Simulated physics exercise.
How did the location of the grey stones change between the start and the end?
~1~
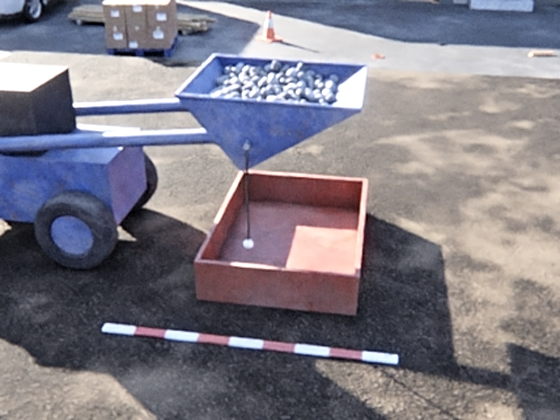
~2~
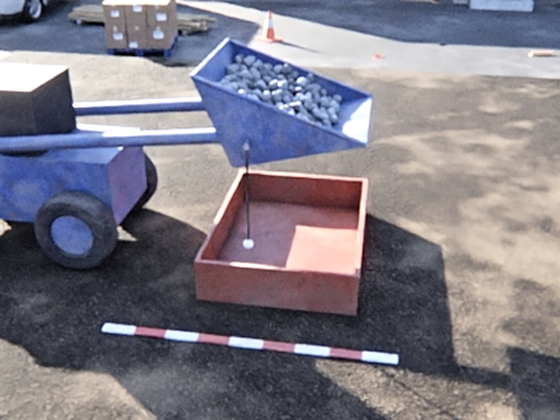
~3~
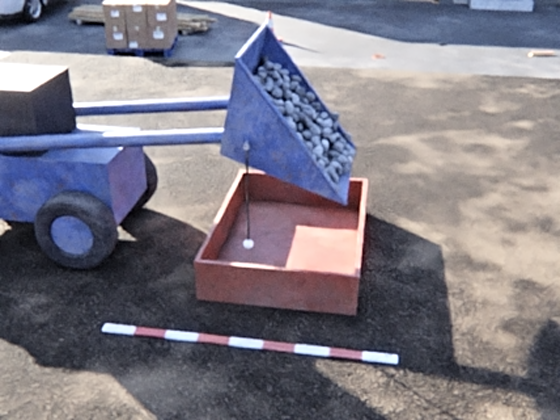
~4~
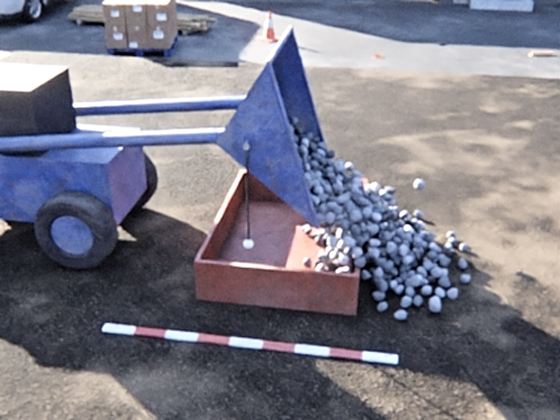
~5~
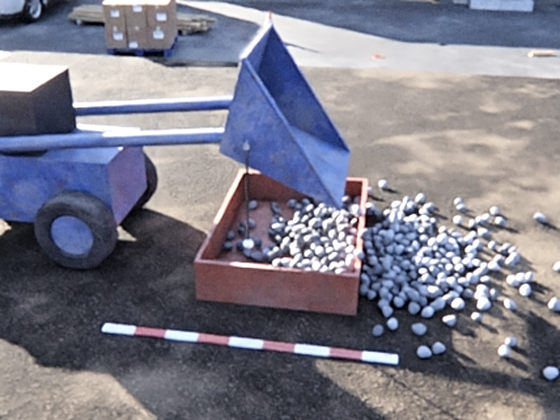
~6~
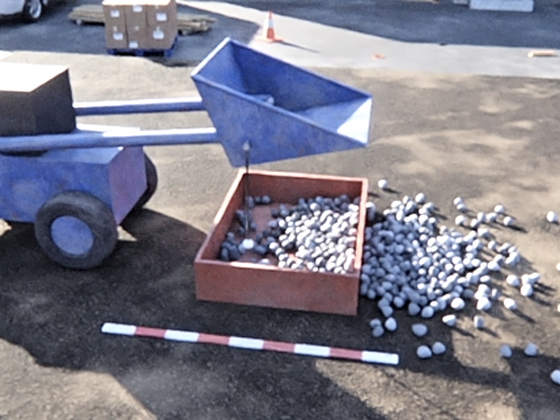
At the start the stones were heaped in the raised blue bucket, and by the end they lay lower and farther right, partly in the reddish bin and partly scattered on the ground beyond it.
